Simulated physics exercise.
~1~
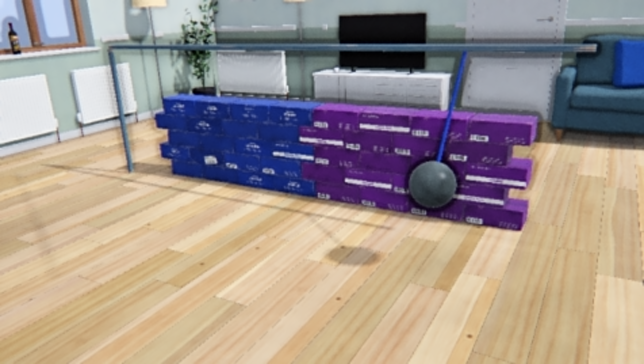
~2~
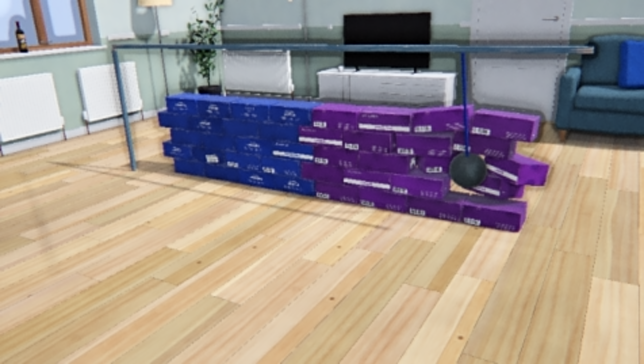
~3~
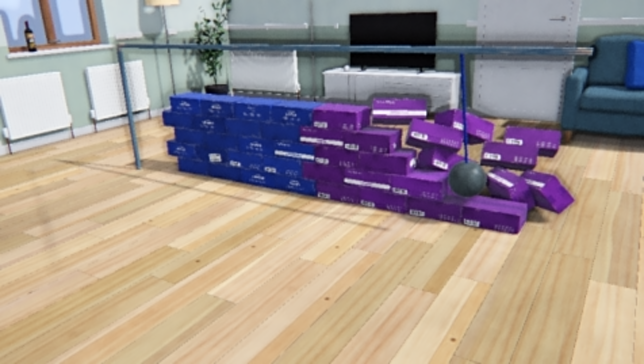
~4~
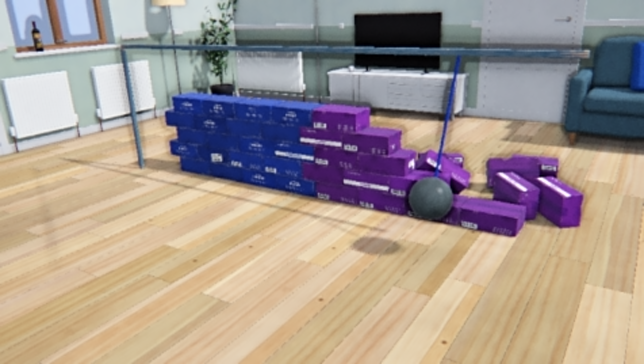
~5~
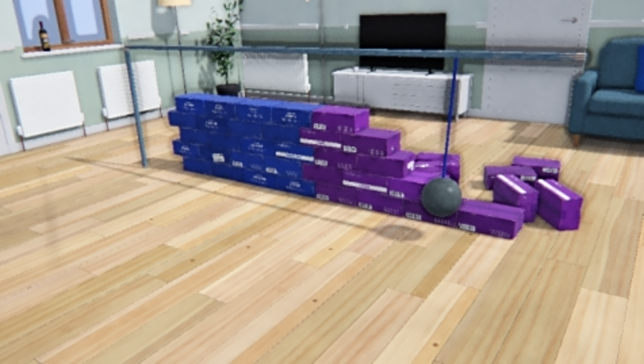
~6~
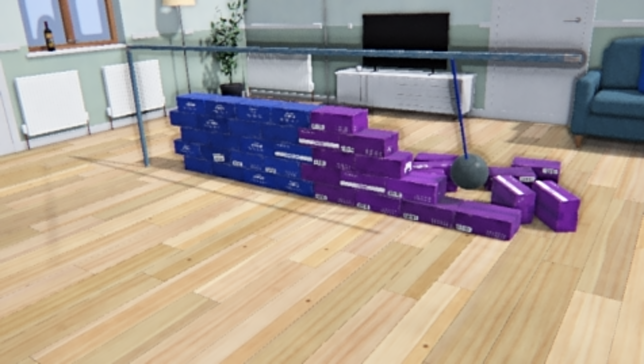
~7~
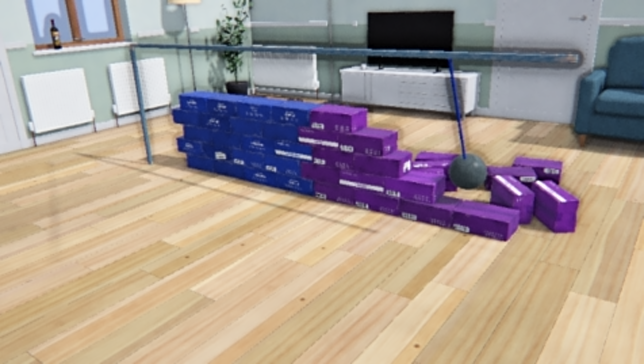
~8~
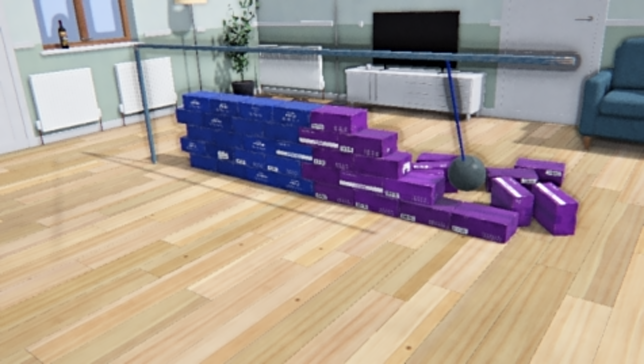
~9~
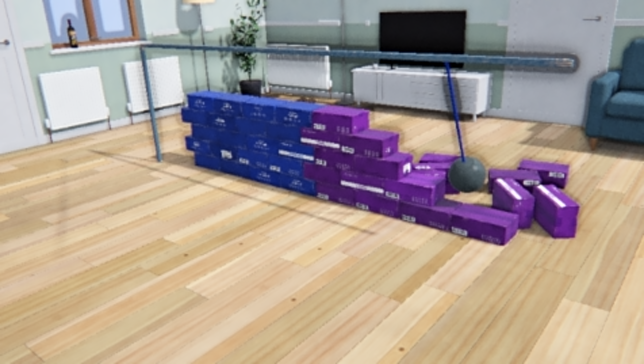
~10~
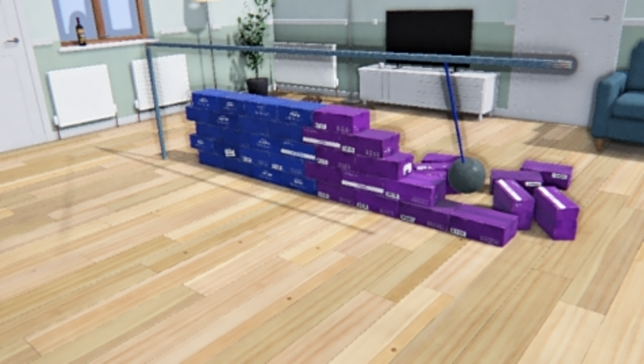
In a living room, a dark ball hanging from a line swung into the right end of a wall of blue and purple boxes, knocking several purple ones to the floor, then settled among them while the blue side stayed standing.
